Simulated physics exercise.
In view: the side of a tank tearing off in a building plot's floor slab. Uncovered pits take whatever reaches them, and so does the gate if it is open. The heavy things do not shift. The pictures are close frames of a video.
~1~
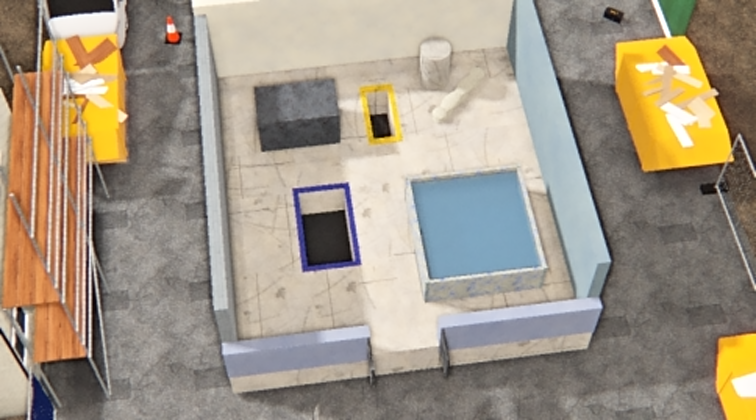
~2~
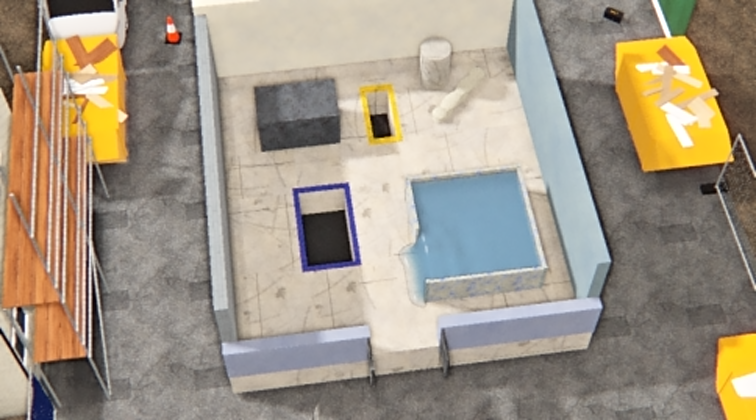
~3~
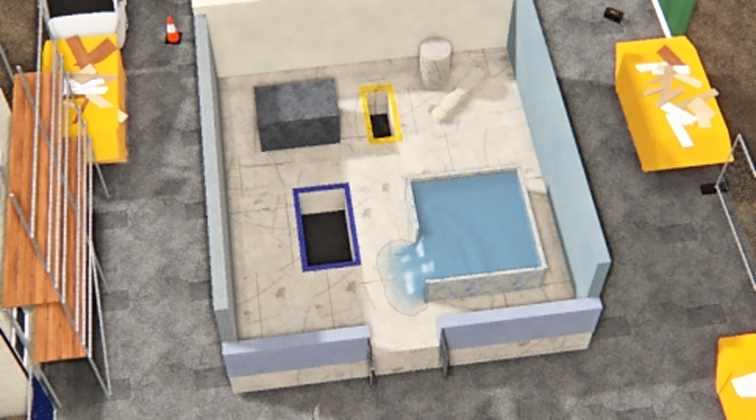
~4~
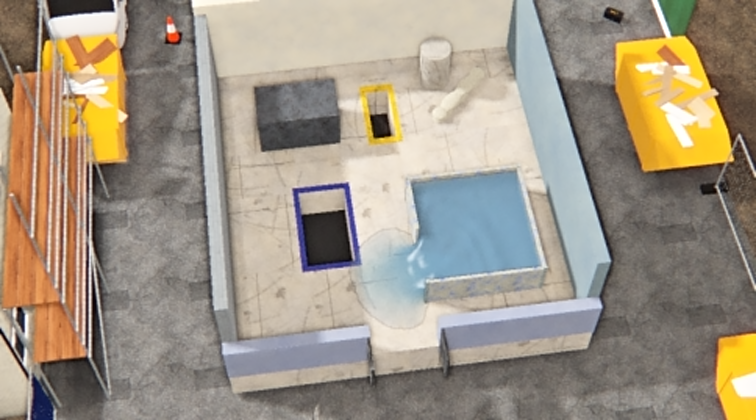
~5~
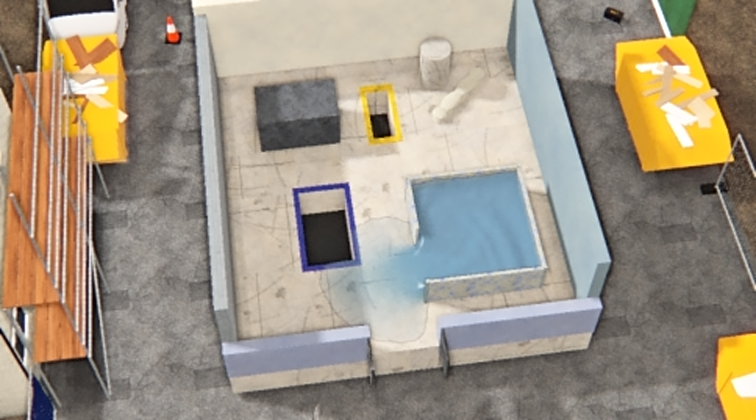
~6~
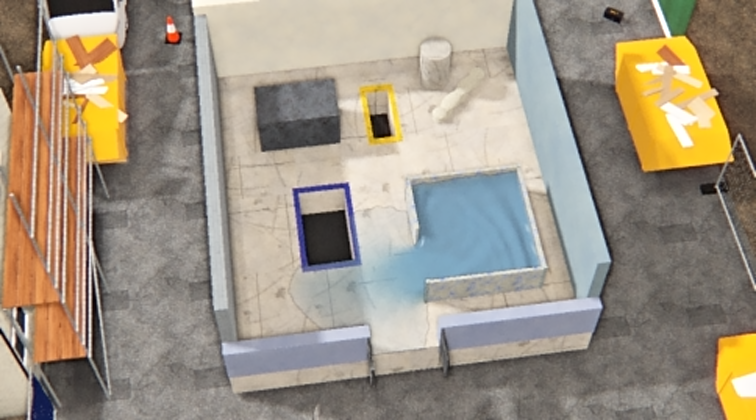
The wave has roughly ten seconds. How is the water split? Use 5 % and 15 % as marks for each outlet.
In the end: The gate takes between 5 and 15 %; the blue pit takes over 15 %; the yellow pit takes under 5 %.
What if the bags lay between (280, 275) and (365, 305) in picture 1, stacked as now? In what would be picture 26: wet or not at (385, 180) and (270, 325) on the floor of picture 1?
As listed: Not flooded, under water.
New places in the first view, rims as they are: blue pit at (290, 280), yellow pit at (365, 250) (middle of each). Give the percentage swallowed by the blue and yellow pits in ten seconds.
Per cent: Blue 30, yellow 30.
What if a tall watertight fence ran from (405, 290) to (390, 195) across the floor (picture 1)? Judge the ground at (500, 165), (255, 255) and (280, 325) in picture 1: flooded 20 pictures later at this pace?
In that order: No water, flooded, covered.
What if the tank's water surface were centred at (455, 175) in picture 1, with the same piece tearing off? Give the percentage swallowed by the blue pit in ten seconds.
In per cent: Blue 65.
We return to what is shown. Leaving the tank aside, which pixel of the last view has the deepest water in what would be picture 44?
Near (218, 82).
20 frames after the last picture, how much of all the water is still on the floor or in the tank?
Close to 86 %.
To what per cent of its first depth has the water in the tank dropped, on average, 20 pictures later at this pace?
Some 44 per cent.
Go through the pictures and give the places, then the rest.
The water tank at (474, 224) is whole and still, in the first picture.
Water pours out at (423, 268) and has run to (407, 248), in the second picture.
Water pours out at (423, 269) and has run to (382, 257), in the third picture.
The front is at (353, 271), out from the gap at (423, 269), in the fourth picture.
The front is at (326, 271), out from the gap at (423, 269), in the fifth picture.
The front is at (294, 294), out from the gap at (423, 269), in the sixth picture.
A moment on, water covers 20 % of the floor; the gate 1 %, the blue pit 3 %, the yellow pit 0 %.
Next, water covers 25 % of the floor; the gate 2 %, the blue pit 7 %, the yellow pit 0 %.
Then, water covers 35 % of the floor; the gate 4 %, the blue pit 11 %, the yellow pit 0 %.
Later, water covers 60 % of the floor; the gate 6 %, the blue pit 19 %, the yellow pit 0 %.
In the end, water covers 85 % of the floor; the gate 9 %, the blue pit 26 %, the yellow pit 2 %.
